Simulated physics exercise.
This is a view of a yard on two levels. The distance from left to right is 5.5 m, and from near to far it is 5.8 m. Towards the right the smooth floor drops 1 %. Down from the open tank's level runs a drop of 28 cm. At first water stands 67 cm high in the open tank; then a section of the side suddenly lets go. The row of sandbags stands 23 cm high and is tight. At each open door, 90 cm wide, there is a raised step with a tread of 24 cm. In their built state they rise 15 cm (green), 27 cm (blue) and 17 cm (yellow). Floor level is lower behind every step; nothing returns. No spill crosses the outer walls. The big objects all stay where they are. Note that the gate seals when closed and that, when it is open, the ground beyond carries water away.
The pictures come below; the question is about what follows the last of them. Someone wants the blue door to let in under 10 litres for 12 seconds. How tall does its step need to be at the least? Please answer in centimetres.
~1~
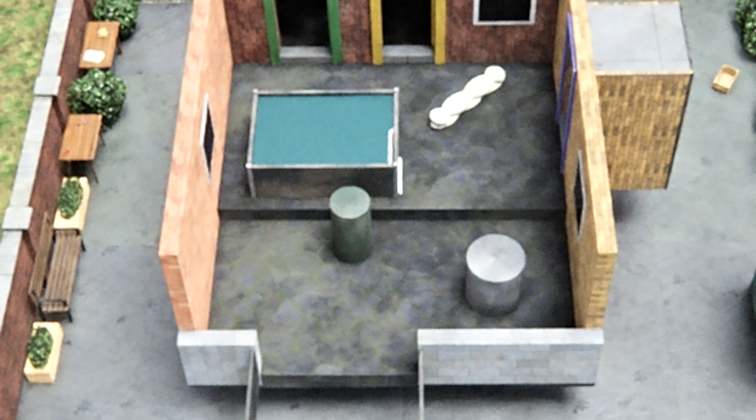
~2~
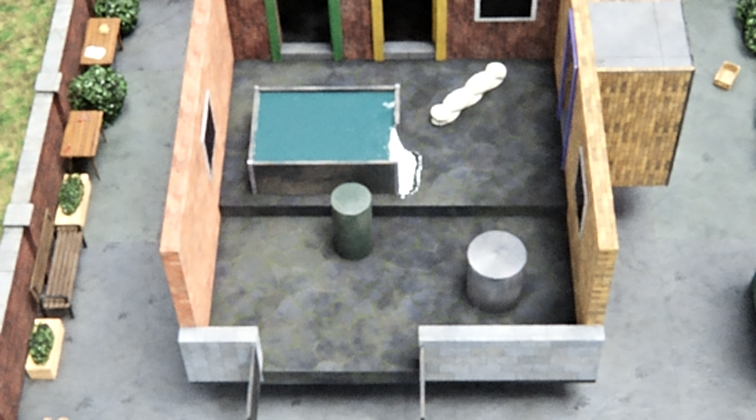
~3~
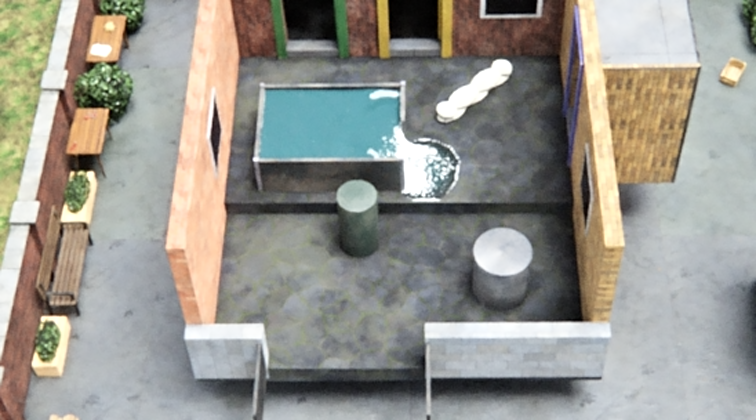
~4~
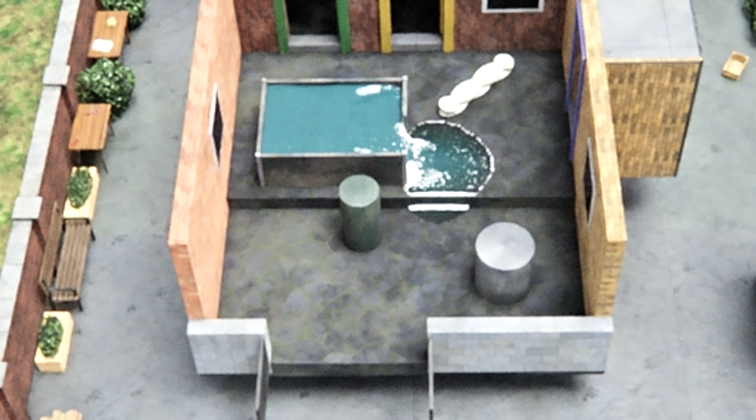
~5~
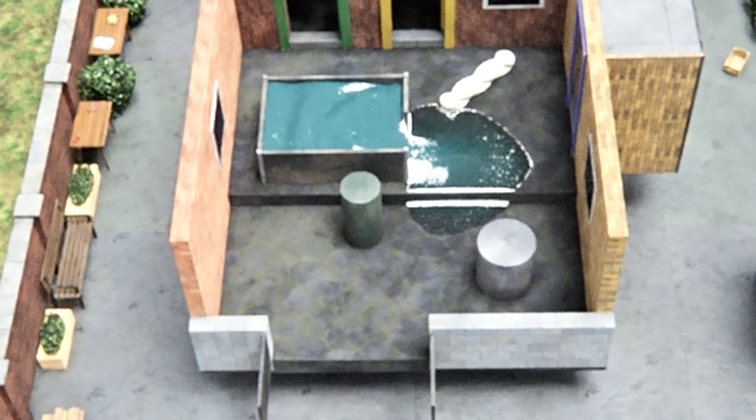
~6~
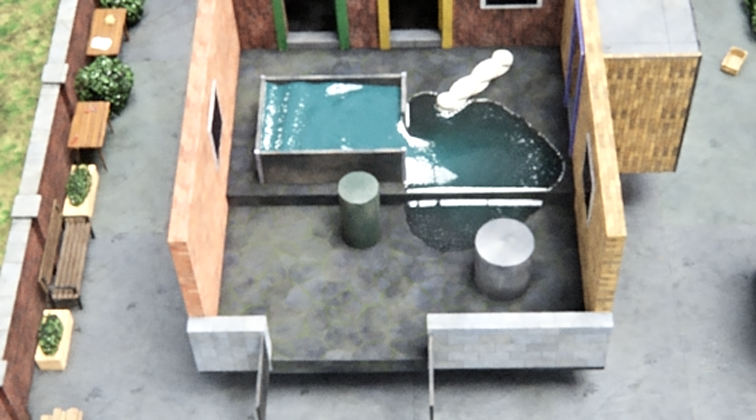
It would need to be roughly 22 cm high.
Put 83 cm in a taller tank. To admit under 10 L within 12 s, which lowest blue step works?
A step of about 28 cm does it.
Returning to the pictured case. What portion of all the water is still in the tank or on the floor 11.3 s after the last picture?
Water still present: Approx. 92 %.
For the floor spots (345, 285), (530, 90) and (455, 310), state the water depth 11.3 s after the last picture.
About 8, 6 and 7 cm.
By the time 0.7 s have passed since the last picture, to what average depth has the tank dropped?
I'd put it at some 49 centimetres on average.
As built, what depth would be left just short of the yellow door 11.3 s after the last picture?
The depth there is around 6.5 cm.
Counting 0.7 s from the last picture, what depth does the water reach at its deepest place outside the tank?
Roughly 38 cm.
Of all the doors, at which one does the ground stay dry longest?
The green one comes last.
Then, 0.7 s after the last picture water covers 30 % of the floor, deepest (38 cm) near (409, 171); 23 cm at the blue door, 0 litres in over its 27 cm step.
Then, 2.3 s after the last picture water covers 40 % of the floor, deepest (30 cm) near (583, 344); 19 cm at the blue door, 0 litres in over its 27 cm step.
Then, 11.3 s after the last picture water covers 95 % of the floor, deepest (19 cm) near (570, 207); 5 cm at the blue door, 0 litres in over its 27 cm step.
At the blue door as built, the water peaked near 27 cm, 1.3 s after the last picture.
Run again over the same 12 s with other heights there, 24 litres in over 19 cm, 1 litre over 26 cm. The limit of 10 litres is kept from about 22 cm up.
